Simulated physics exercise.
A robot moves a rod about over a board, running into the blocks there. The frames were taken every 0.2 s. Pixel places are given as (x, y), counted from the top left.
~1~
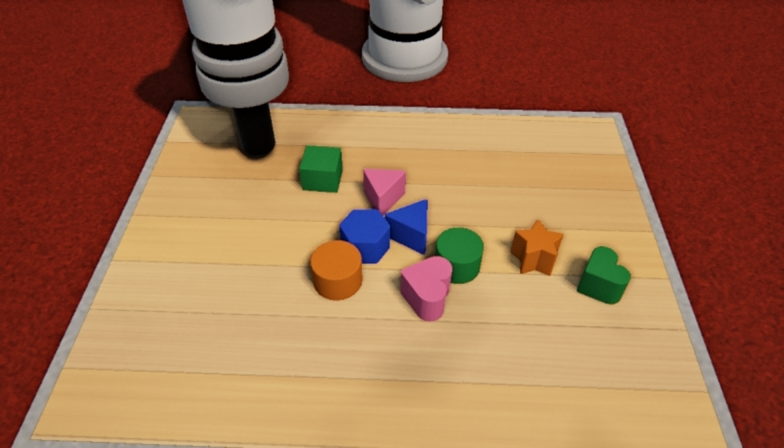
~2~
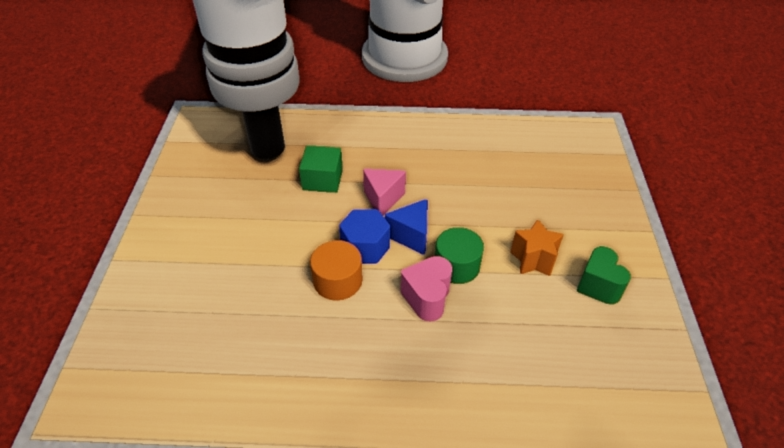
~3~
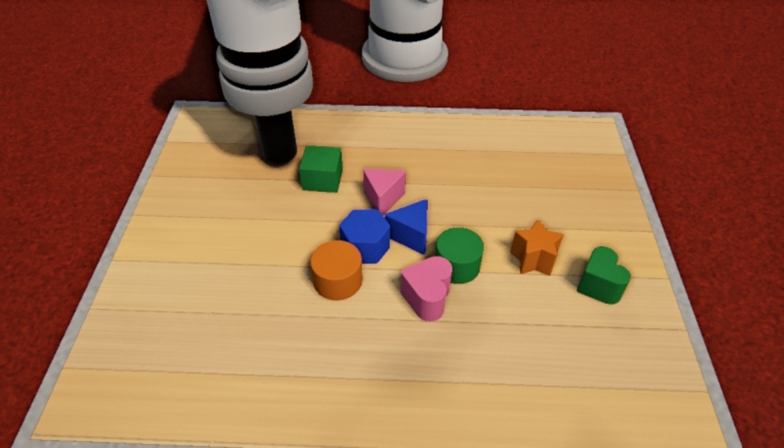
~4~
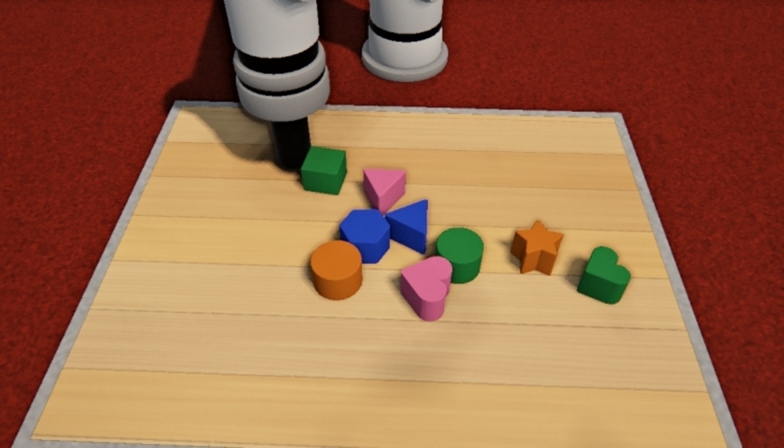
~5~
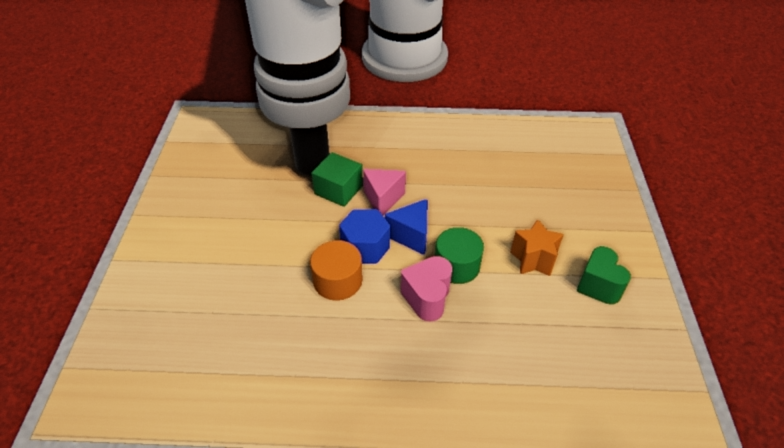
A robot arm holding a black rod moves slowly rightward along the far left part of a wooden board, toward a green cube. The rod meets the cube and pushes it a short way right and slightly nearer, up close to the pink triangular block, while the other blocks stay still.
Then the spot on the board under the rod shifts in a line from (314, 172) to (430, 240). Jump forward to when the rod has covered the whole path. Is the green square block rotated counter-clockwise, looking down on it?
Yes - that is the case.
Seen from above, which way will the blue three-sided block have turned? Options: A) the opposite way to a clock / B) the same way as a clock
B (the same way as a clock)
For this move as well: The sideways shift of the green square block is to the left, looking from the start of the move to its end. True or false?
That claim is true.
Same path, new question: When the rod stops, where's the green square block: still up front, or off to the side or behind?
It will keep going ahead of the rod.
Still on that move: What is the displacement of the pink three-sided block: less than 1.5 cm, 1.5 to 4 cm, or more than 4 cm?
The distance will be above 4 cm.
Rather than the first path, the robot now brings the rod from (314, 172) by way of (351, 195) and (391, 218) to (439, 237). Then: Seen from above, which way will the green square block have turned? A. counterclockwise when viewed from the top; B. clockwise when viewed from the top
A - counterclockwise when viewed from the top.
On the path given first. One third of the way, rod (350, 185); green square block (383, 187), turned 20° anticlockwise; pink three-sided block (418, 192), turned 30° clockwise; blue three-sided block (415, 217).
Two thirds of the way, rod (389, 208); green square block (428, 204), turned 25° anticlockwise; pink three-sided block (462, 203), turned 30° clockwise; blue three-sided block (429, 231), turned 35° clockwise; green round block (464, 247).
At the end, rod (431, 232); green square block (472, 216), turned 40° anticlockwise; pink three-sided block (505, 208), turned 15° clockwise; blue three-sided block (437, 245), turned 30° clockwise; green round block (477, 256).
